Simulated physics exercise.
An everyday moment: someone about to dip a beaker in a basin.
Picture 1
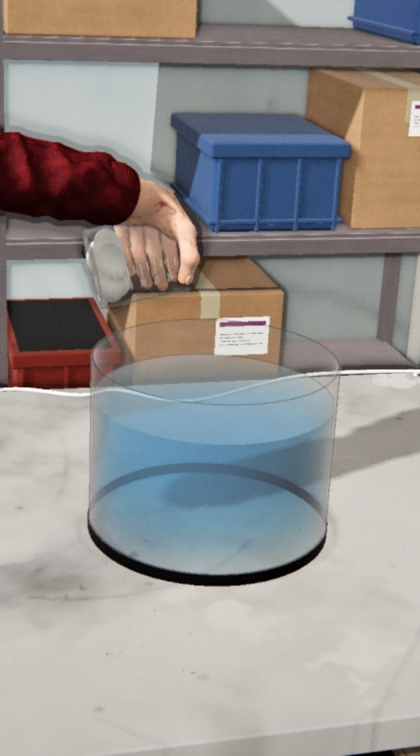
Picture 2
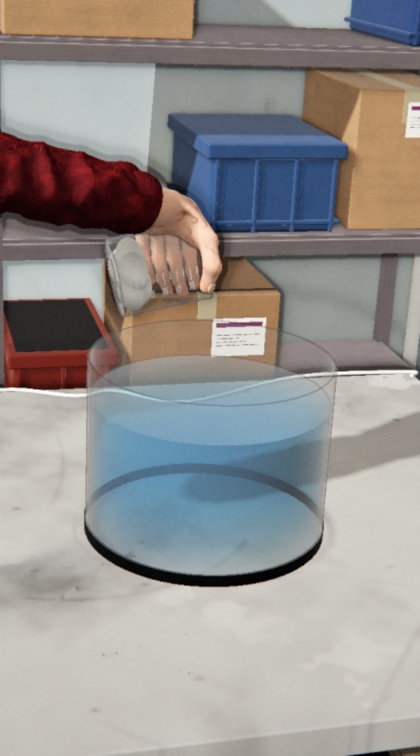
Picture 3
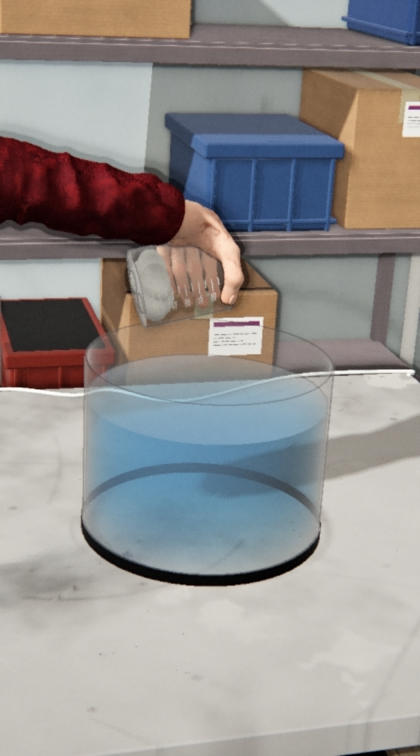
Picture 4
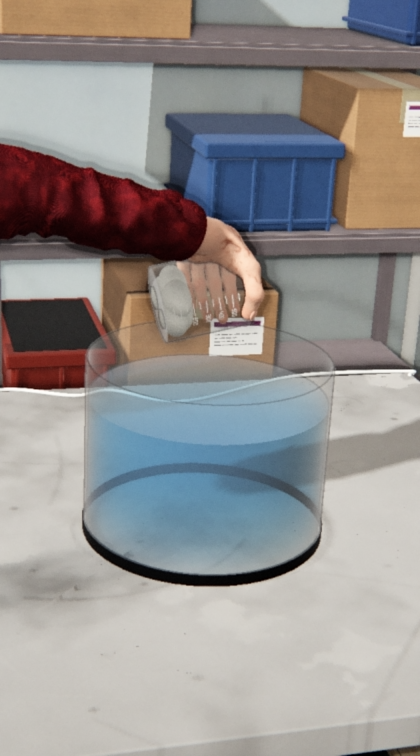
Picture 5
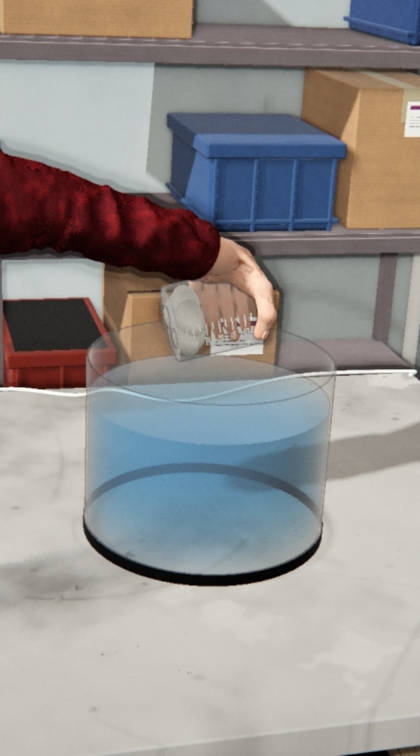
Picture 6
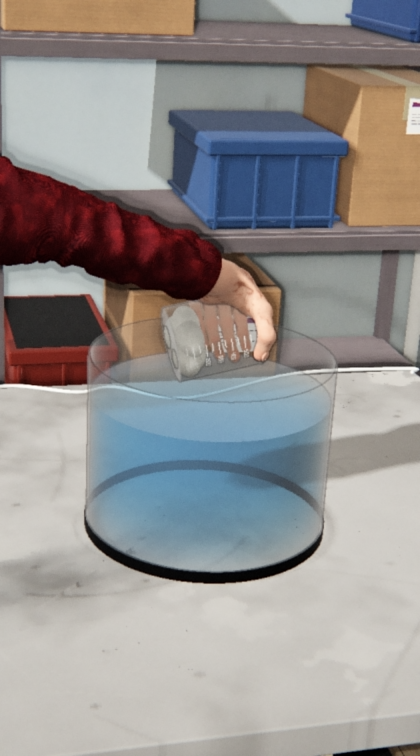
The clip opens with a hand in a dark red sleeve holding a clear beaker on its side, something pale inside it, above a round transparent basin of blue water. The hand moves right and downward, then lowers the beaker past the basin's rim to just over the surface.
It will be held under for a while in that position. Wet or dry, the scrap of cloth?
Under the surface the scrap of cloth is flooded.
Soon after, the beaker enters the water.
Later, water pours in as the air escapes.
In the end, the beaker is under, flooded, and the scrap of cloth is wet.
